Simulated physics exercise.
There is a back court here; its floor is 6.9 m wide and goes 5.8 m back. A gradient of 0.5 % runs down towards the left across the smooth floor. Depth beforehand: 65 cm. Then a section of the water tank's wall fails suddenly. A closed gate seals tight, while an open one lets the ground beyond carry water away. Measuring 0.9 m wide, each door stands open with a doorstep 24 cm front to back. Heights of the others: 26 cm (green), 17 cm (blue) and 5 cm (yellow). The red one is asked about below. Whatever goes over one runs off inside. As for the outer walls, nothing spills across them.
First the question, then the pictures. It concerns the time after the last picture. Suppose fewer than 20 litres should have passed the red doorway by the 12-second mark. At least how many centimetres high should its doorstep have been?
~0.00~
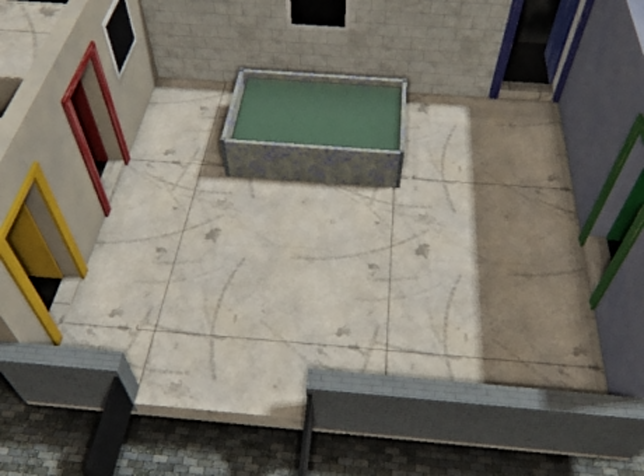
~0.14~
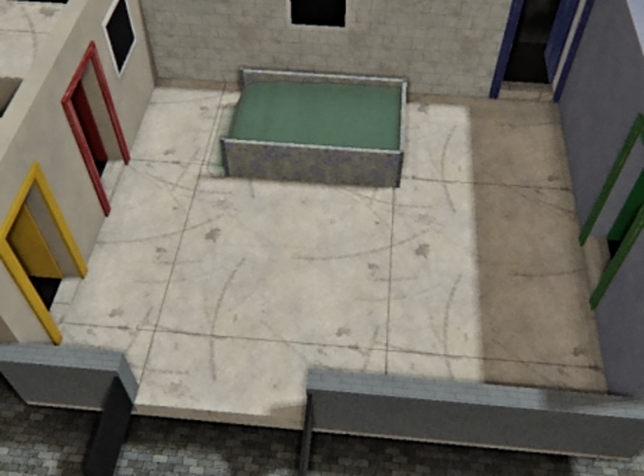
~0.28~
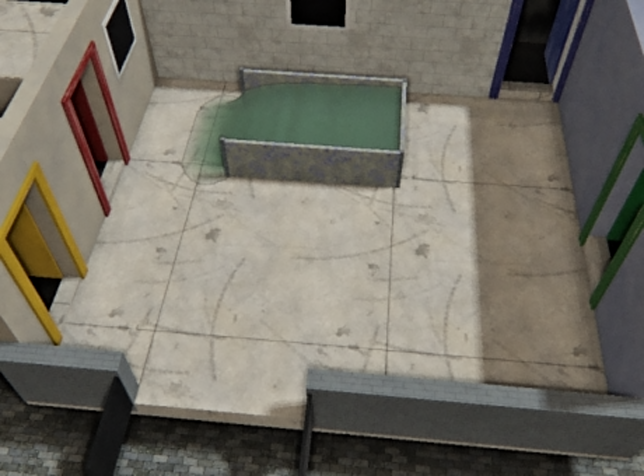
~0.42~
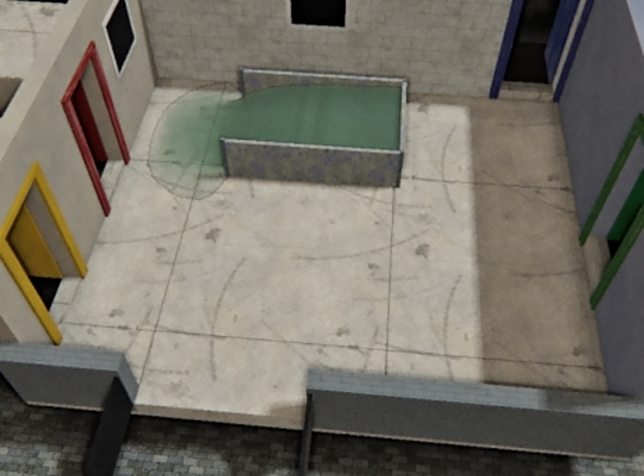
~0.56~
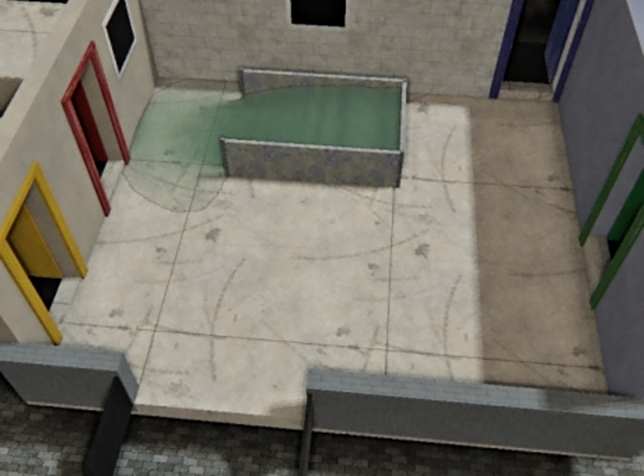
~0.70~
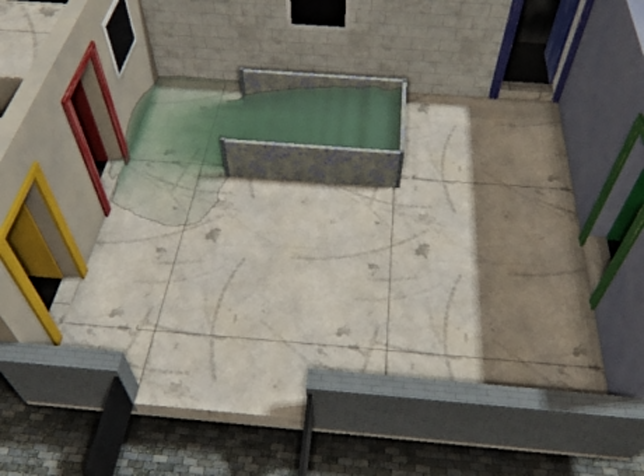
I would say at least 25 cm.
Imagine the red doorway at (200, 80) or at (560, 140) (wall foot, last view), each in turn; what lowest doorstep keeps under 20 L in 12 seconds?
Around 33 and 13.0 cm respectively.
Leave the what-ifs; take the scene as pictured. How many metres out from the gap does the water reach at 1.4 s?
Around 3.4 m from the gap.
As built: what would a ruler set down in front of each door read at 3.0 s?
Lab note, depth in cm: Green 0; blue 0; yellow 8; red 22.
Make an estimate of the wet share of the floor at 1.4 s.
Some 15 per cent of it.
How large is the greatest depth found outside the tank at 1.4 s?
I'd put it near 50 cm.
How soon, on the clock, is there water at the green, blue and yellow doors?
Arrival: Green 5.5 s, blue 3.6 s, yellow 1.6 s.
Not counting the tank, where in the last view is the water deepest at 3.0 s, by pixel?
(157, 85).
After 1.4 s water covers 15 % of the floor, deepest (50 cm) near (159, 78); 25 cm at the red door, 21 litres in over its 11 cm doorstep.
After 3.0 s water covers 30 % of the floor, deepest (36 cm) near (157, 85); 22 cm at the red door, 130 litres in over its 11 cm doorstep.
After 12.0 s water covers 95 % of the floor, deepest (8 cm) near (321, 401); 6 cm at the red door, 174 litres in over its 11 cm doorstep.
At the red door as built, the water arrived by 0.7 s and peaked near 26 cm at 1.8 s.
Run again over the same 12 s with other heights there, 29 litres in over 23 cm, 11 litres over 27 cm. The limit of 20 litres is kept from about 25 cm up.
